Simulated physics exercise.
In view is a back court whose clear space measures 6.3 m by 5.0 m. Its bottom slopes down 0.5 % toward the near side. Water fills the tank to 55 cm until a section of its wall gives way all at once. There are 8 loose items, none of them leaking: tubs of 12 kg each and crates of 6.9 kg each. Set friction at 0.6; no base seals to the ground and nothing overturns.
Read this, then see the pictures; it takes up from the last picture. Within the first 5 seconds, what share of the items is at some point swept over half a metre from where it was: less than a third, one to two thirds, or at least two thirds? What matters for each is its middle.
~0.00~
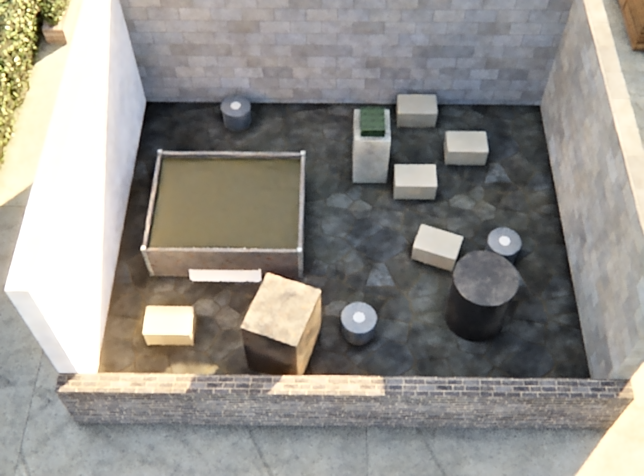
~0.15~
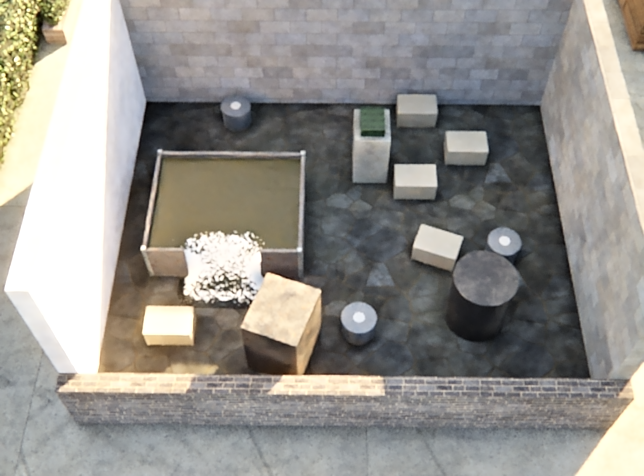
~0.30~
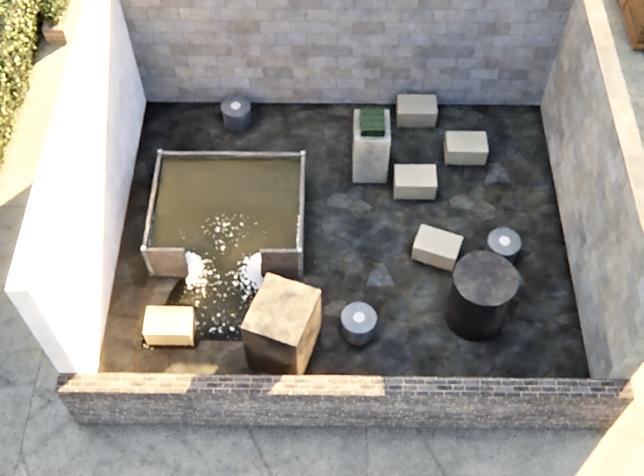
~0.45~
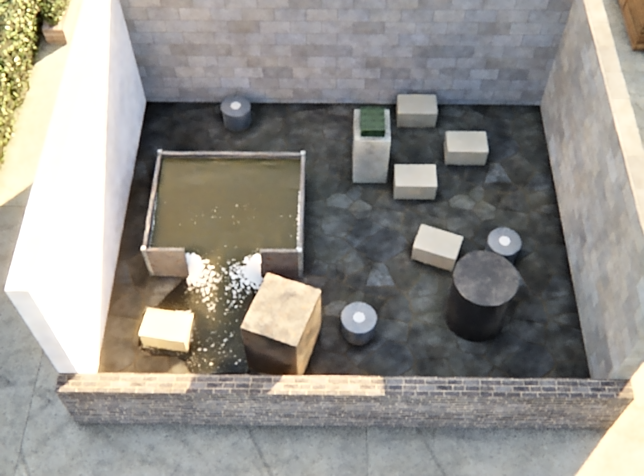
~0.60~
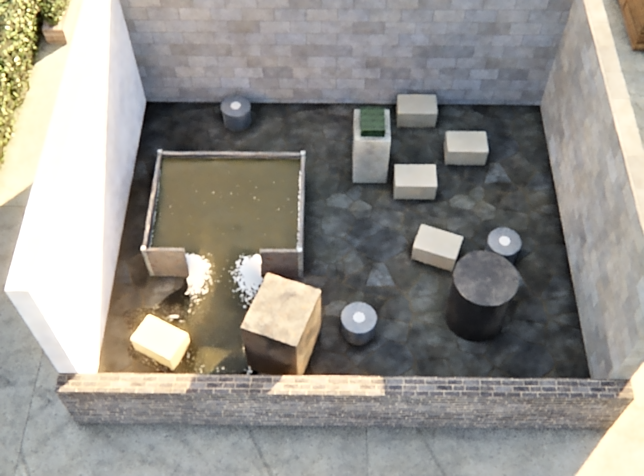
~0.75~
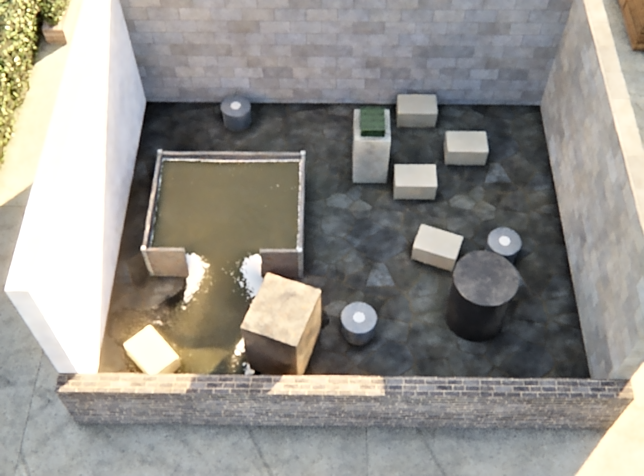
Bottom band.
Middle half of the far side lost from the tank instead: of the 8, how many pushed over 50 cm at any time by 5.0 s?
Then the count would be 3.
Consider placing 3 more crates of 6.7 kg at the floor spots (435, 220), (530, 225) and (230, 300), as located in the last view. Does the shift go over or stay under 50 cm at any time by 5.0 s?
In that order: Short of it, under, over.
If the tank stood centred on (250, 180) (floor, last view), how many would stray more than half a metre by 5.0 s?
Result: 2.
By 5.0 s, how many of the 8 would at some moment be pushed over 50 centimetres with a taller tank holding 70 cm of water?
With that change, 3 of them.
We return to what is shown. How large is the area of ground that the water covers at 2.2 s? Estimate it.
Wet: Near 11.5 m2.
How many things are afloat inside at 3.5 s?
My tally comes to 1.
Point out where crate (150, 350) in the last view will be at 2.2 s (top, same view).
Roughly (132, 311) in the same view.
After 1.1 s 1 of 8 are over 50 cm from their spots; 0 afloat.
After 2.2 s 0 of 8 are over 50 cm from their spots; 1 afloat.
After 3.5 s 0 of 8 are over 50 cm from their spots; 1 afloat.
After 5.0 s 0 of 8 are over 50 cm from their spots, and 1 have been at some point; 1 afloat.
